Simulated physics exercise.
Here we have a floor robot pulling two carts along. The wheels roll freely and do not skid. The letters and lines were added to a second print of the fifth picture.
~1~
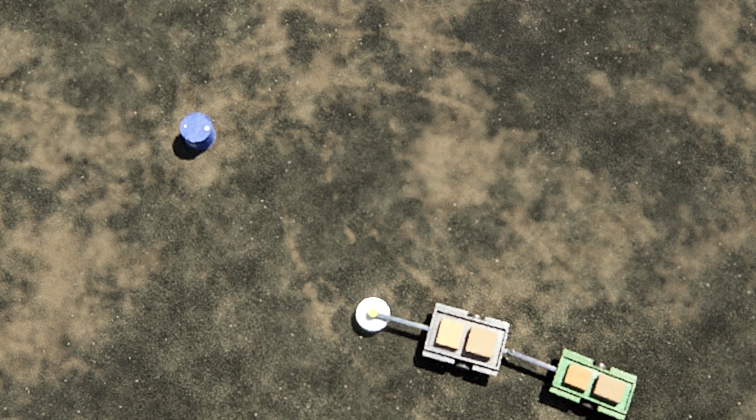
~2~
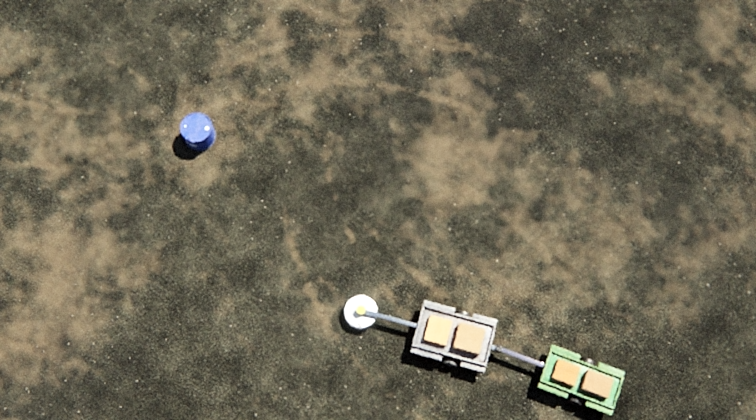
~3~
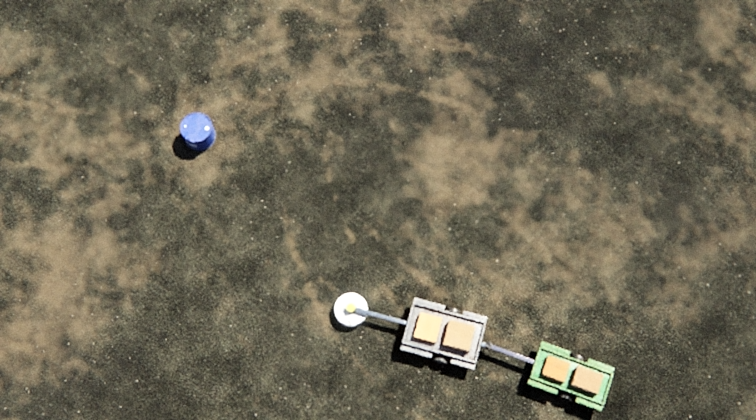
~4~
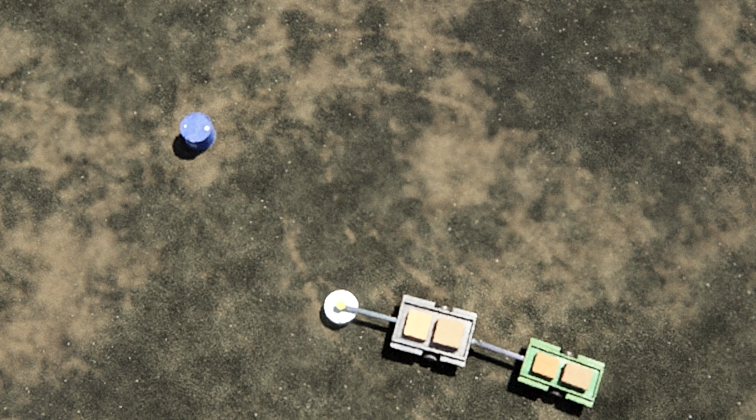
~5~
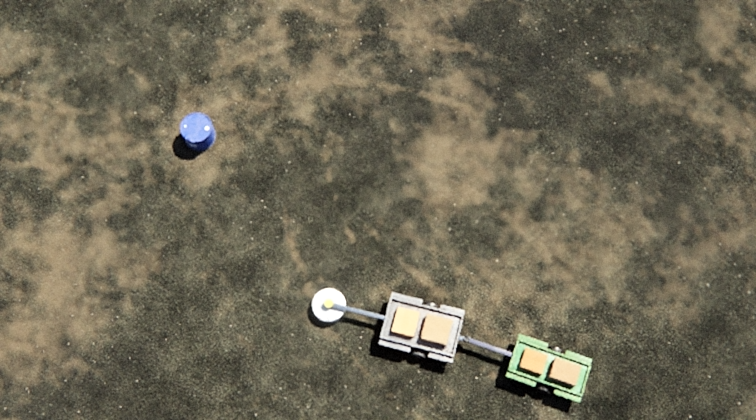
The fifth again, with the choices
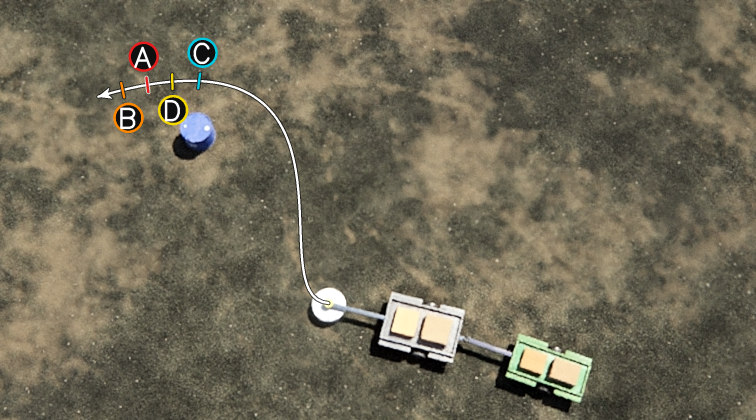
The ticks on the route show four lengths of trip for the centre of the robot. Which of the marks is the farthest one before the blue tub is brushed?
C is the last safe stop.
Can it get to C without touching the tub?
Yes.
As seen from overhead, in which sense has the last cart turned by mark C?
Clockwise.
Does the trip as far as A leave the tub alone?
No.
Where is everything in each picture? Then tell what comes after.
Robot (373, 314); grey cart (466, 339); green cart (594, 384), in the first frame.
Robot (361, 312); grey cart (454, 336); green cart (581, 379); blue tub (200, 136), in the second frame.
Robot (351, 309); grey cart (444, 333); green cart (571, 376); blue tub (200, 136), in the third frame.
Robot (341, 307); grey cart (434, 330); green cart (561, 372); blue tub (200, 136), in the fourth frame.
Robot (329, 305); grey cart (422, 327); green cart (549, 368); blue tub (200, 136), in the fifth frame.
On the marked copy, A at (147, 85); B at (123, 90); C at (199, 81); D at (172, 82); the route from (329, 303) via (277, 120) to (98, 97).
Taking C. A third of the way, robot (300, 212), last cart (463, 344).
Two thirds of the way, robot (275, 119), last cart (382, 292).
When it is over, robot (201, 85), last cart (338, 226); nothing has been touched.
As for the rest, A is too far, the tub has been hit; B is too far, the tub has been hit; D is too far, the tub has been hit.
